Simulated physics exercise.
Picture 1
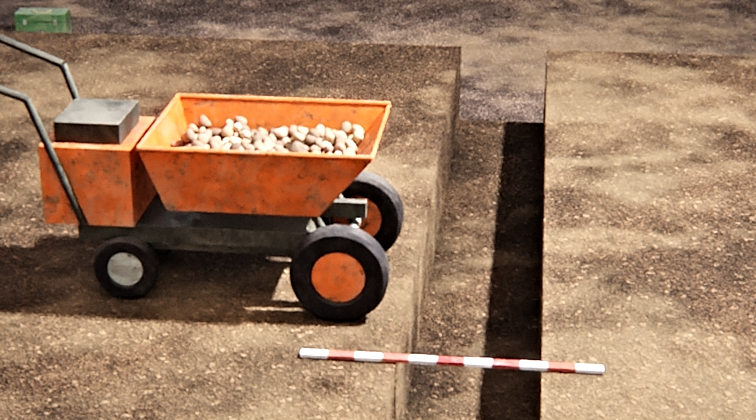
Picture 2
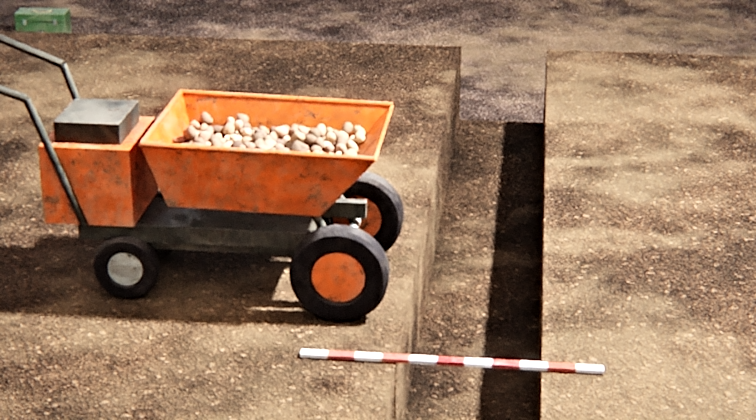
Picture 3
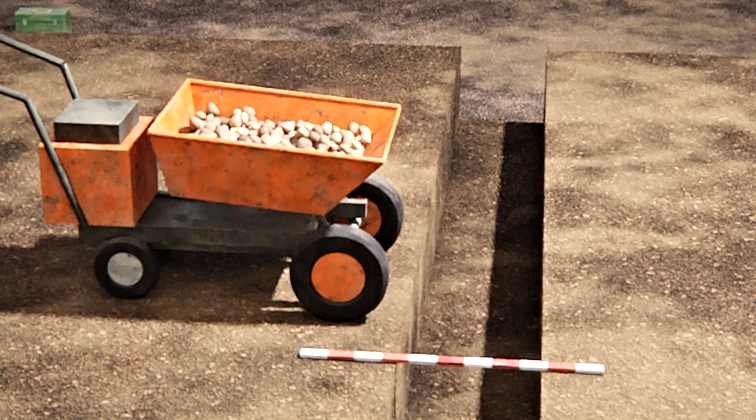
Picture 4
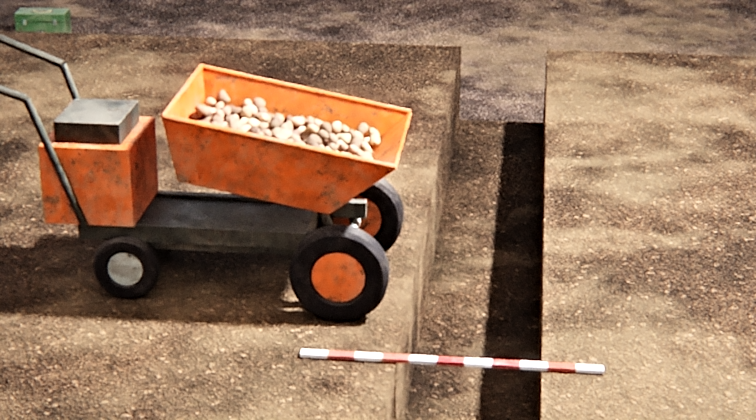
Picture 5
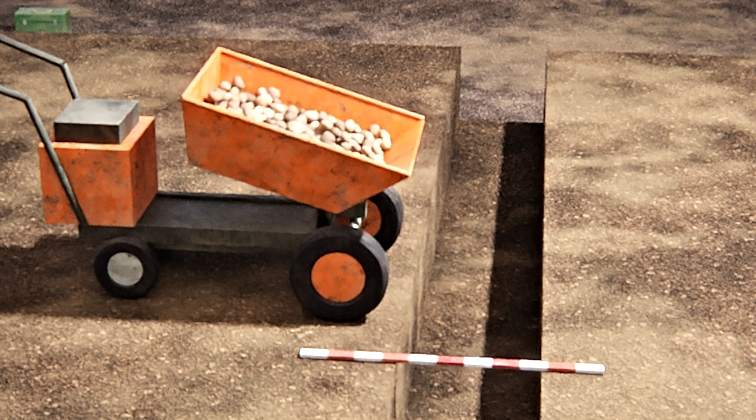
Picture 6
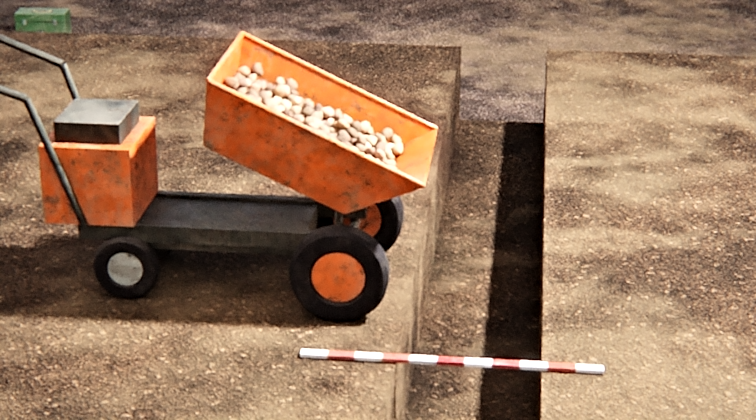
On a patch of bare brown ground beside a trench, an orange motor barrow stood still while its skip of smooth pale stones tilted steadily toward the right, its left end rising.
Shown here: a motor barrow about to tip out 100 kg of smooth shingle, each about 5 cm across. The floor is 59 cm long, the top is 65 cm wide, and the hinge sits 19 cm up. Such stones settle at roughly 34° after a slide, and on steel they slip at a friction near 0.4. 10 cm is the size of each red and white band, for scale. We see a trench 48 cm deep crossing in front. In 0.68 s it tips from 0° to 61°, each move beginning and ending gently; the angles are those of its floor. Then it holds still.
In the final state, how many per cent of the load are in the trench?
About 59 per cent are in the trench in the final state.
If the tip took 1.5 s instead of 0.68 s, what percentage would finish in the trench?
It would be near 80 per cent.
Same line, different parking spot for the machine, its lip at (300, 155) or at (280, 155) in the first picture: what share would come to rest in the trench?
About 100 per cent from the first spot, about 100 from the second.
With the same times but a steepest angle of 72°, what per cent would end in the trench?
In that case around 50 percent.
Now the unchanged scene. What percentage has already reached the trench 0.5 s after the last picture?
I'd put it near 10 per cent.
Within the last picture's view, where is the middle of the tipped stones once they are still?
Their middle is at about (526, 383).
Then, 0.2 s after the last picture the floor is at 51°, 100 % in the skip; the foremost stones are at (432, 199).
Then, 0.5 s after the last picture the floor is at 61°, 89 % in the skip, 11 % in the trench; the foremost stones are at (530, 250).
Then, 0.8 s after the last picture the floor is at 61°, 33 % in the skip, 29 % in the trench, 37 % past the trench; the foremost stones are at (691, 303).
Then, 2.8 s after the last picture the floor is at 61°, 0 % in the skip, 59 % in the trench, 41 % past the trench; the foremost stones are past the picture's edge.
